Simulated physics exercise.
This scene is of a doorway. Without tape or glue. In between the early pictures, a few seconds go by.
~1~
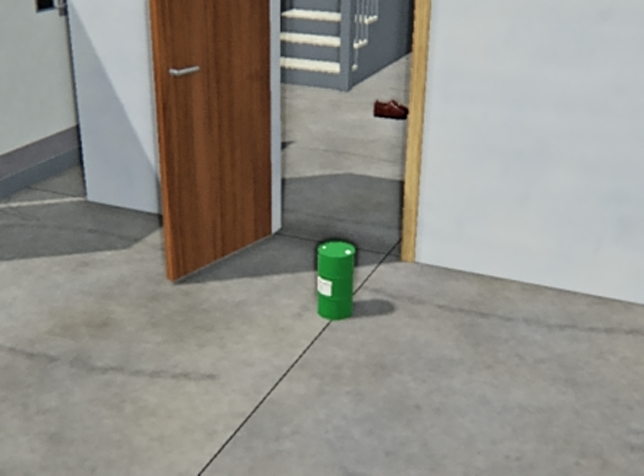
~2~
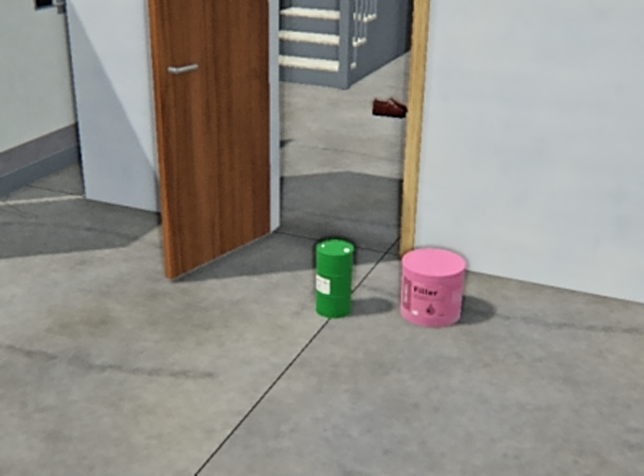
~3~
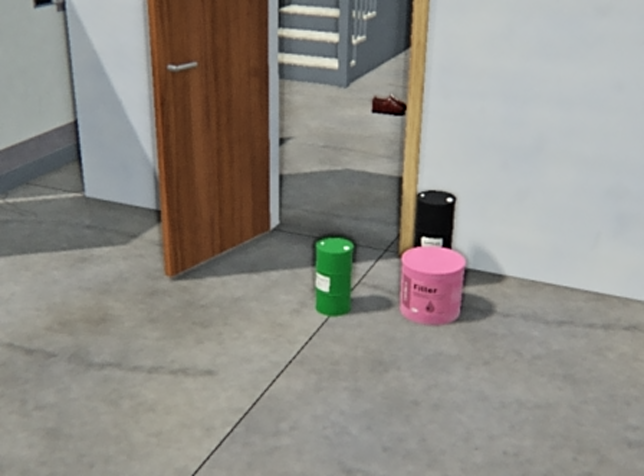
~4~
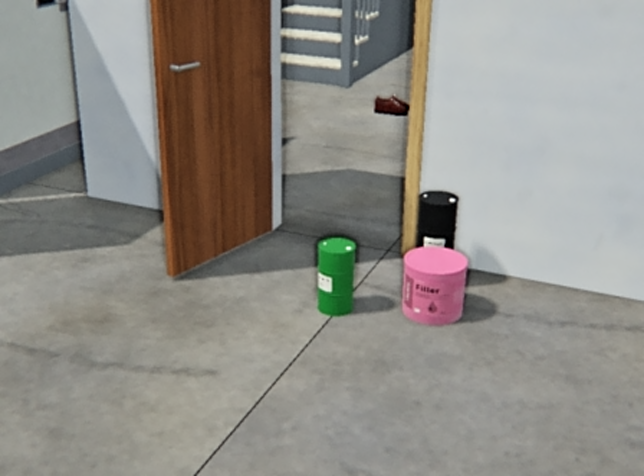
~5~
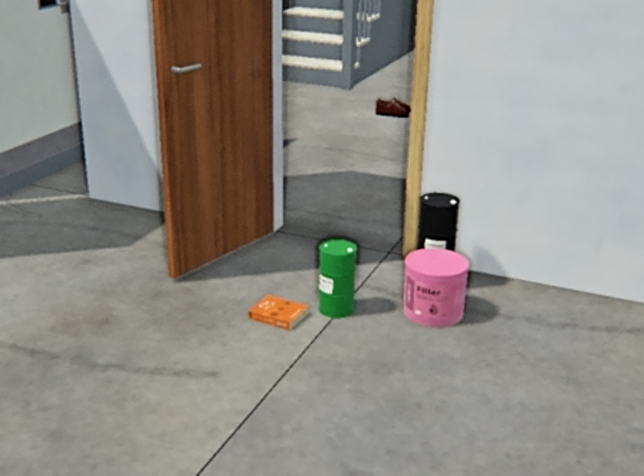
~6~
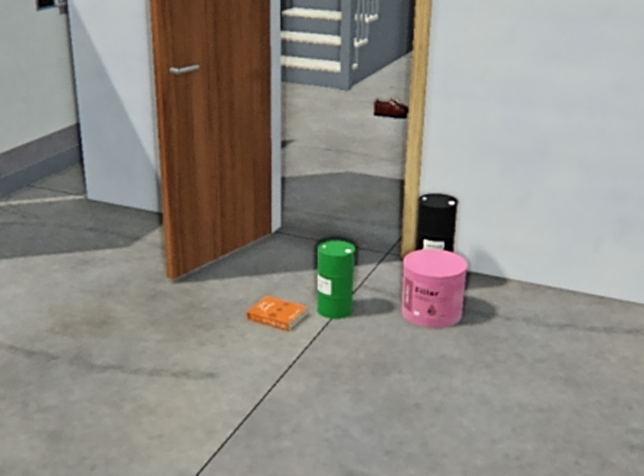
In the video, a green canister stands before a wide-open, motionless door; a pink pail appears to its right, then a black canister behind the pail, and finally an orange book on the floor to the left.
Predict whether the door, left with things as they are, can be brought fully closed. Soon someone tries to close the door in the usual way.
Prediction: It closes fully.
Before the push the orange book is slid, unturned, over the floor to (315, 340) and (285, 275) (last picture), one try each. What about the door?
Try 1: Door ends up flush. Try 2: Door stays partly open.
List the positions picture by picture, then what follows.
The first picture shows door wide open and still.
The second picture shows door wide open and still; pink pail (432, 288).
The third picture shows door wide open and still; green canister (334, 277); black canister (433, 240).
The fourth picture shows door wide open and still; pink pail (434, 286); green canister (336, 277).
The fifth picture shows door wide open and still; black canister (437, 242); pink pail (435, 287).
The sixth picture shows door wide open and still; orange book (277, 313); green canister (336, 280).
Then, 0.80 s later than the last frame, door at 84°.
Then, 1.50 s later than the last frame, door at 50°.
Then, 2.10 s later than the last frame, door at 18°.
When it is over, door at 0°; all 4 as before. End places, in pixels of the last picture, orange book near (277, 313).
